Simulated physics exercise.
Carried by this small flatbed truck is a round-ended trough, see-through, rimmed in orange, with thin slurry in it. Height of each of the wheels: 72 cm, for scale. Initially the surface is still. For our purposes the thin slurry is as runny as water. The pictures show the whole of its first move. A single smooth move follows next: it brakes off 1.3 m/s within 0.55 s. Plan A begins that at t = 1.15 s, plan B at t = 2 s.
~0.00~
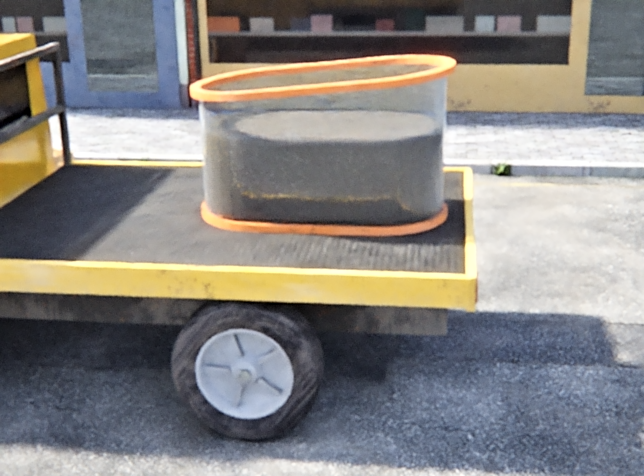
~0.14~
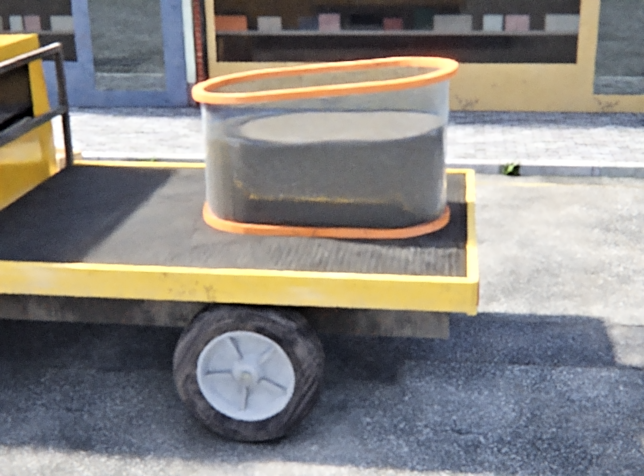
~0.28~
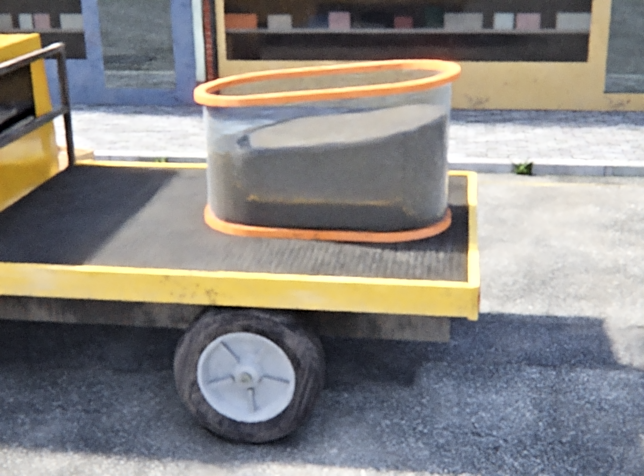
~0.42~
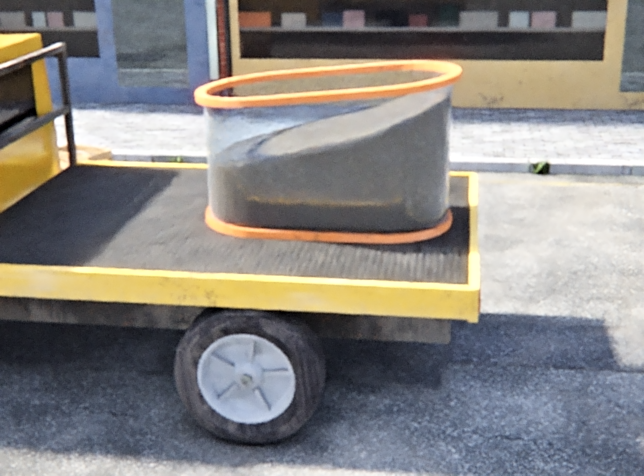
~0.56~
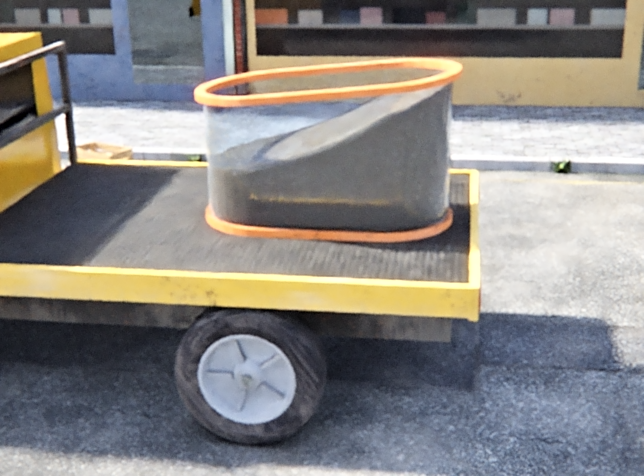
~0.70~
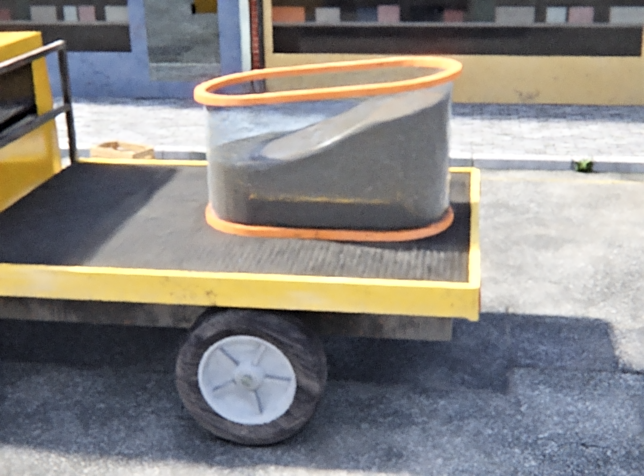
On a sunlit street, seen side-on from slightly above, a small yellow flatbed truck passes blue and yellow shopfronts. An orange-rimmed, see-through, round-ended trough of grey slurry stands on its dark bed, above a pale-hubbed wheel. The truck rolls left with the camera keeping pace, the shopfronts slide right, and the level slurry drops at the left and climbs steeply at the right, then eases back slightly.
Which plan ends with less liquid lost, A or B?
Less is lost with plan A.
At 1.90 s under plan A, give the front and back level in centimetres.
Front level 48 cm, back level 42 cm.
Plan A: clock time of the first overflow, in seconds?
Roughly 1.6 seconds.
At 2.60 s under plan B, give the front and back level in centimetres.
Front: 94 cm; back: 14 cm.
For plan A, By 1.90 s it stands 42 cm high behind and 47 cm in front; 1 per cent has gone over the front.
For plan A, By 4.68 s 3 per cent has gone over the front, 11 of 330 litres.
For plan B, By 2.60 s it stands 15 cm high behind and 95 cm in front; all of it is still inside.
For plan B, By 5.53 s 11 per cent has gone over the front, 37 of 330 litres.
